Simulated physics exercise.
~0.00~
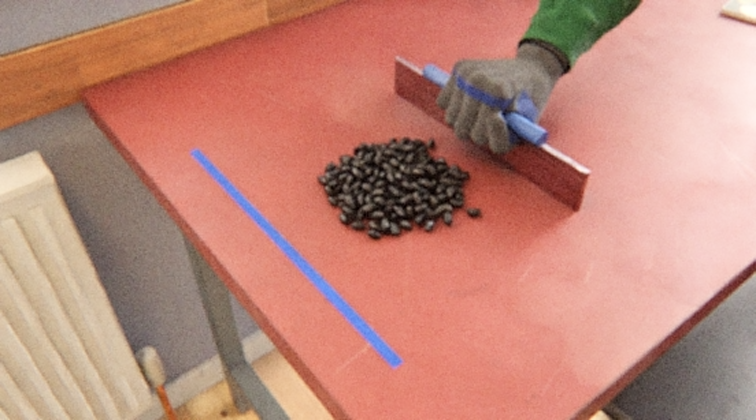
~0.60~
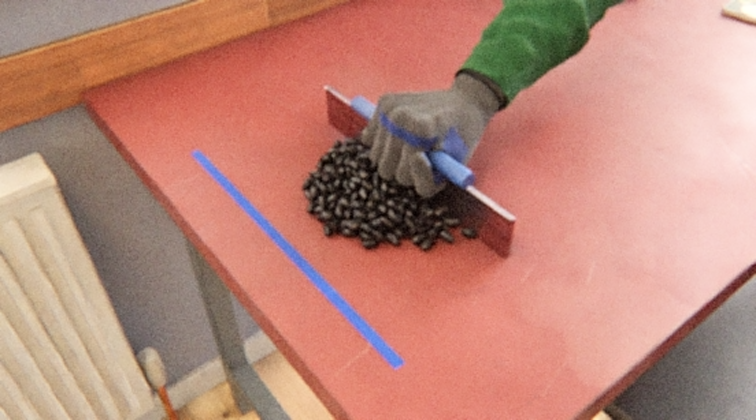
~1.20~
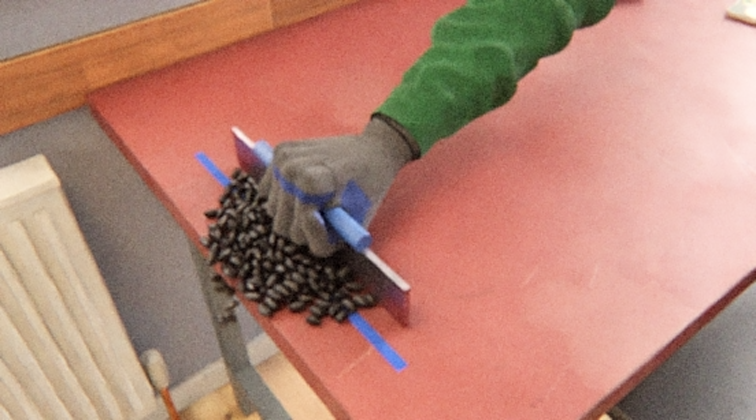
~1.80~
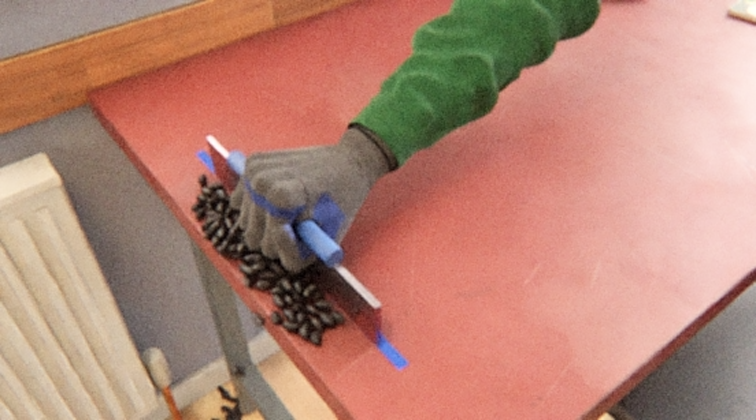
A gloved hand in a green sleeve pushed a heap of shiny black beans across a red table with a scraper, down and left over a strip of blue tape, until the blade reached the tape and some beans had dropped off the edge.
